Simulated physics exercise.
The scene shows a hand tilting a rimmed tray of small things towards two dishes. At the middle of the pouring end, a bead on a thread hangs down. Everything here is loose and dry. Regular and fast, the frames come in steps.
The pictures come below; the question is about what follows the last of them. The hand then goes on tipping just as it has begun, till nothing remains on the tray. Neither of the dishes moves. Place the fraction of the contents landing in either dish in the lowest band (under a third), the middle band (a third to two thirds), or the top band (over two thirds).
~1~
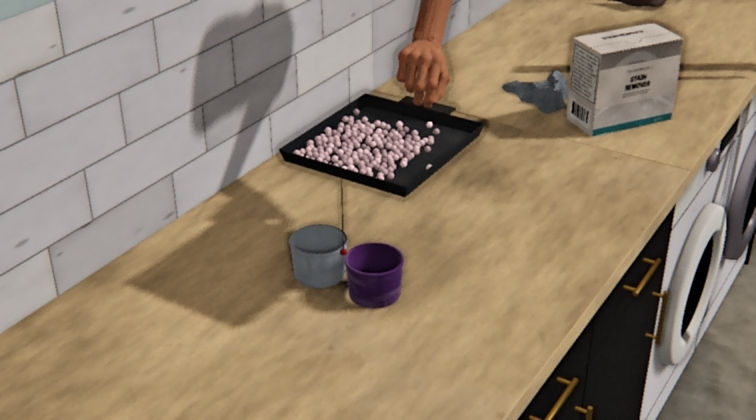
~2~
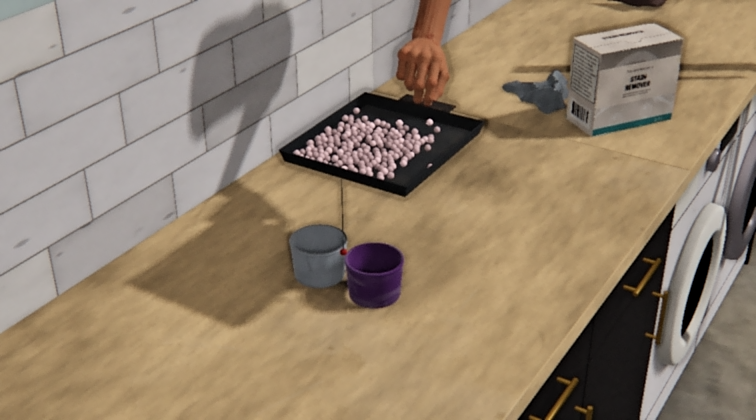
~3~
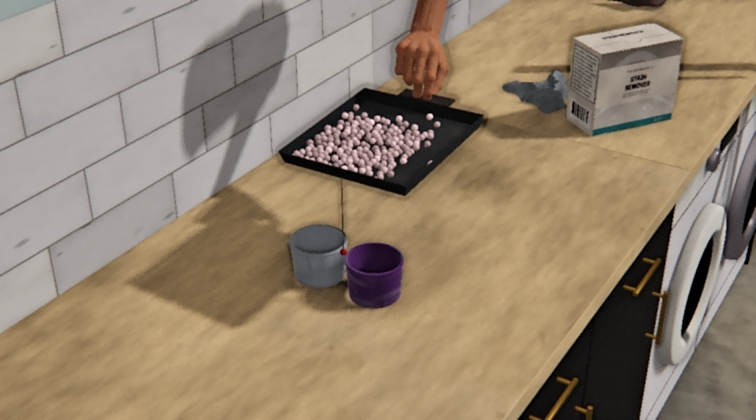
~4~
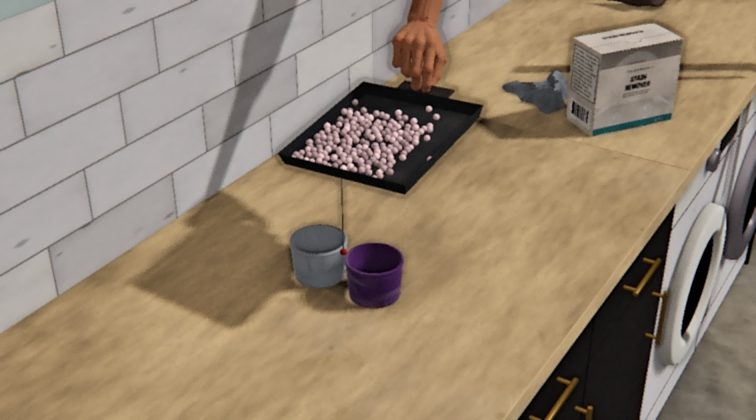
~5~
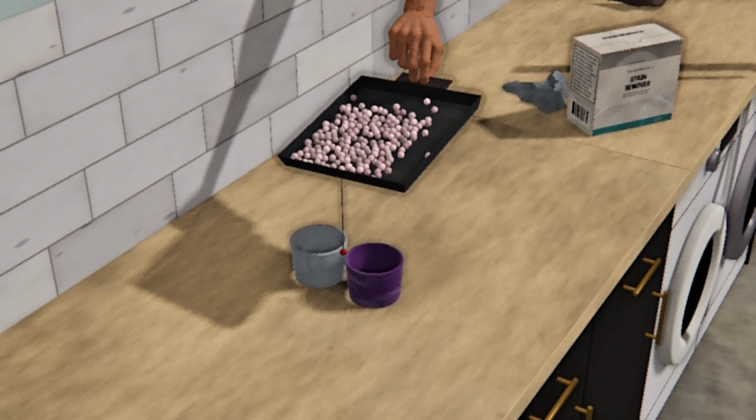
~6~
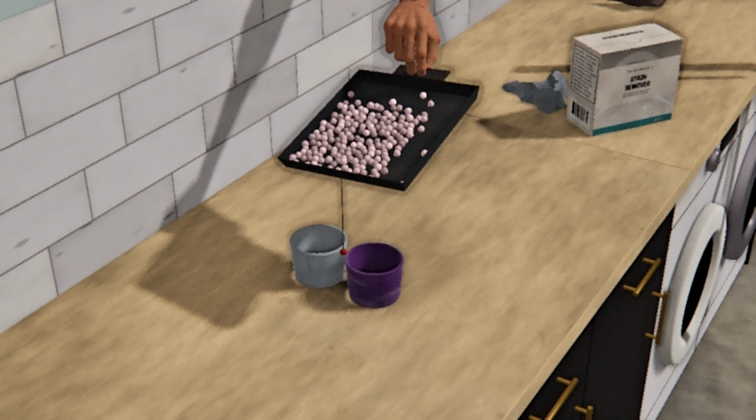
It goes in the lowest band.
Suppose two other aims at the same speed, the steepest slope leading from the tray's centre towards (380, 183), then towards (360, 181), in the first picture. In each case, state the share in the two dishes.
I'd expect around 0 in a hundred first and around 0 in a hundred second.
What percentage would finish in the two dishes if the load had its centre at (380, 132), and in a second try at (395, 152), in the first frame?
You'd get near 0 percent first and near 0 percent next.
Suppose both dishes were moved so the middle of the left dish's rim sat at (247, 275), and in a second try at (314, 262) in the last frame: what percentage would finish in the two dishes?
I'd expect some 0 percent, and then some 30 percent.
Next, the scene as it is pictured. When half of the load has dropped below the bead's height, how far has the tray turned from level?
Approx. reading: About 85°.
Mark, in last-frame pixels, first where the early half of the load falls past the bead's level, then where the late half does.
(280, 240) first, (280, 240) later.
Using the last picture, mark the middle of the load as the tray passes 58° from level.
Roughly at (317, 156).
Shortly afterwards, tray tipped steeply; all but a few on the tray; only a few outside both; only a few in the air.
Next, tray tipped right over; a little on the tray; the bulk outside both; near a quarter in the air.
Some moments later, tray tipped past a quarter turn; the whole lot outside both.
In the end, tray tipped past a quarter turn; none at all in the right dish; none at all in the left dish; the whole lot outside both.
